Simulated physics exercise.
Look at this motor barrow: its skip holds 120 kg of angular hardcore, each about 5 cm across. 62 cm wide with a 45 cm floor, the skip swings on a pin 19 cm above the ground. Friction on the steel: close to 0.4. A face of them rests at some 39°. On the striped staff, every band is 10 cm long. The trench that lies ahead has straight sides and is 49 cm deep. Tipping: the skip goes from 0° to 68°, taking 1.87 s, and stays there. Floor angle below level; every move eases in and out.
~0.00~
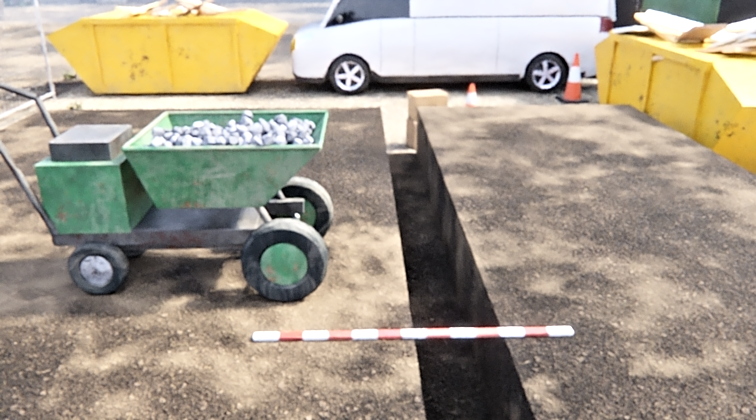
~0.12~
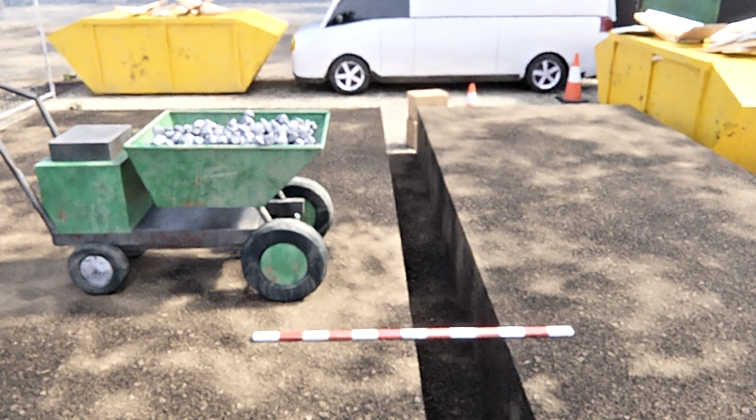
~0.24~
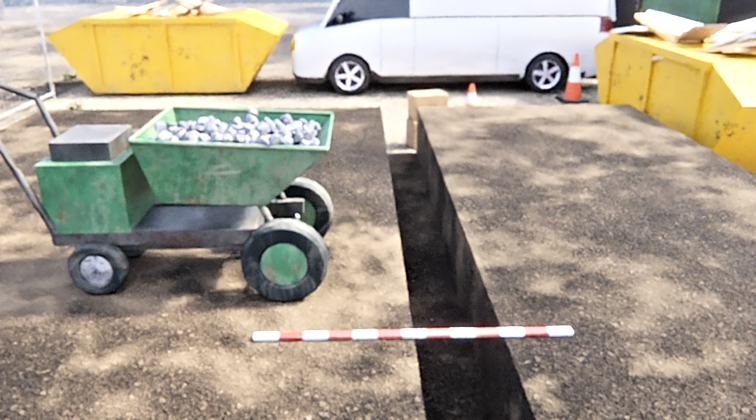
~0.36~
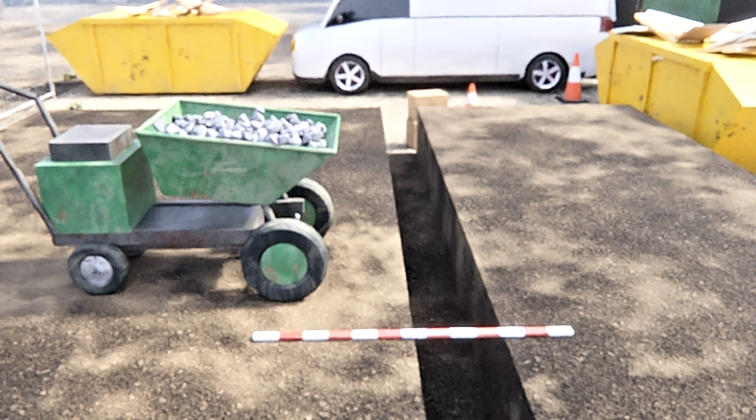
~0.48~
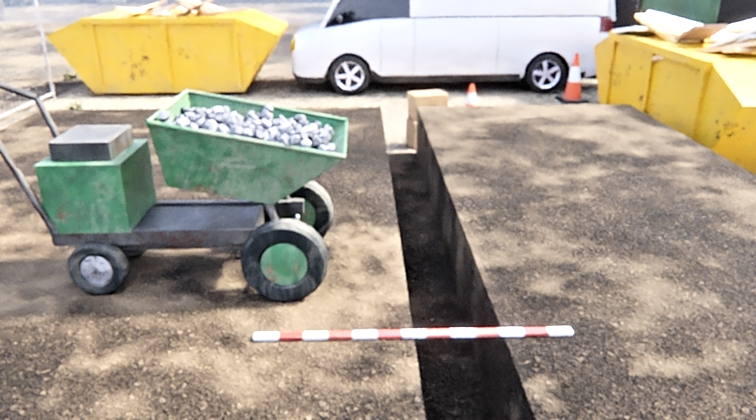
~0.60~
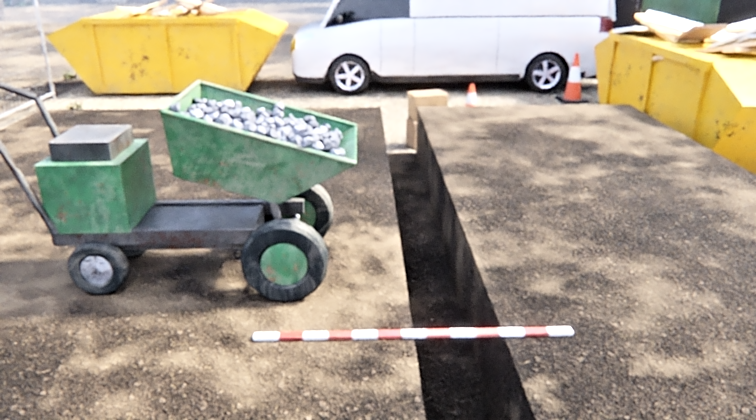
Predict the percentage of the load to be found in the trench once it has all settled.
Roughly 100 percent of the load ends up there.
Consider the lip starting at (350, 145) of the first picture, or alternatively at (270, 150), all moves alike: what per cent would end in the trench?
About 85 per cent from the first spot, about 65 from the second.
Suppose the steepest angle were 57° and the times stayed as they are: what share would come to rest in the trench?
Trench share: Approx. 40%.
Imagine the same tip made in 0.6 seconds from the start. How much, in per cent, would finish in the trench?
With that change, it comes to around 80 per cent.
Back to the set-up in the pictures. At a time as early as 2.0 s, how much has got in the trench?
About 35%.
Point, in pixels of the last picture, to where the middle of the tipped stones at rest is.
(441, 335).
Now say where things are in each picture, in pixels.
In the first frame, lip at (320, 147), floor tilted 0°, highest stones at (266, 126).
In the second frame, the skip is at 1°, its lip at (322, 148); the top of the load is at (253, 127); the stones move at 0.1 m/s on average.
In the third frame, the skip is at 3°, its lip at (327, 150); the top of the load is at (233, 125); the stones move at 0.2 m/s on average.
In the fourth frame, the skip is at 7°, its lip at (335, 153); the top of the load is at (203, 120); the stones move at 0.3 m/s on average.
In the fifth frame, lip at (345, 157), floor tilted 11°, highest stones at (202, 115); the stones move at 0.4 m/s on average.
In the sixth frame, the skip is at 17°, its lip at (355, 164); the top of the load is at (210, 107); the stones move at 0.4 m/s on average.
After 1.4 s the floor is at 57°; 100 % in the skip; the foremost stones are at (411, 217).
After 2.0 s the floor is at 68°; 66 % in the skip, 34 % in the trench; the foremost stones are at (474, 337).
After 2.3 s the floor is at 68°; 37 % in the skip, 63 % in the trench; the foremost stones are at (478, 295).
After 4.3 s the floor is at 68°; 0 % in the skip, 100 % in the trench; the foremost stones are at (482, 310).
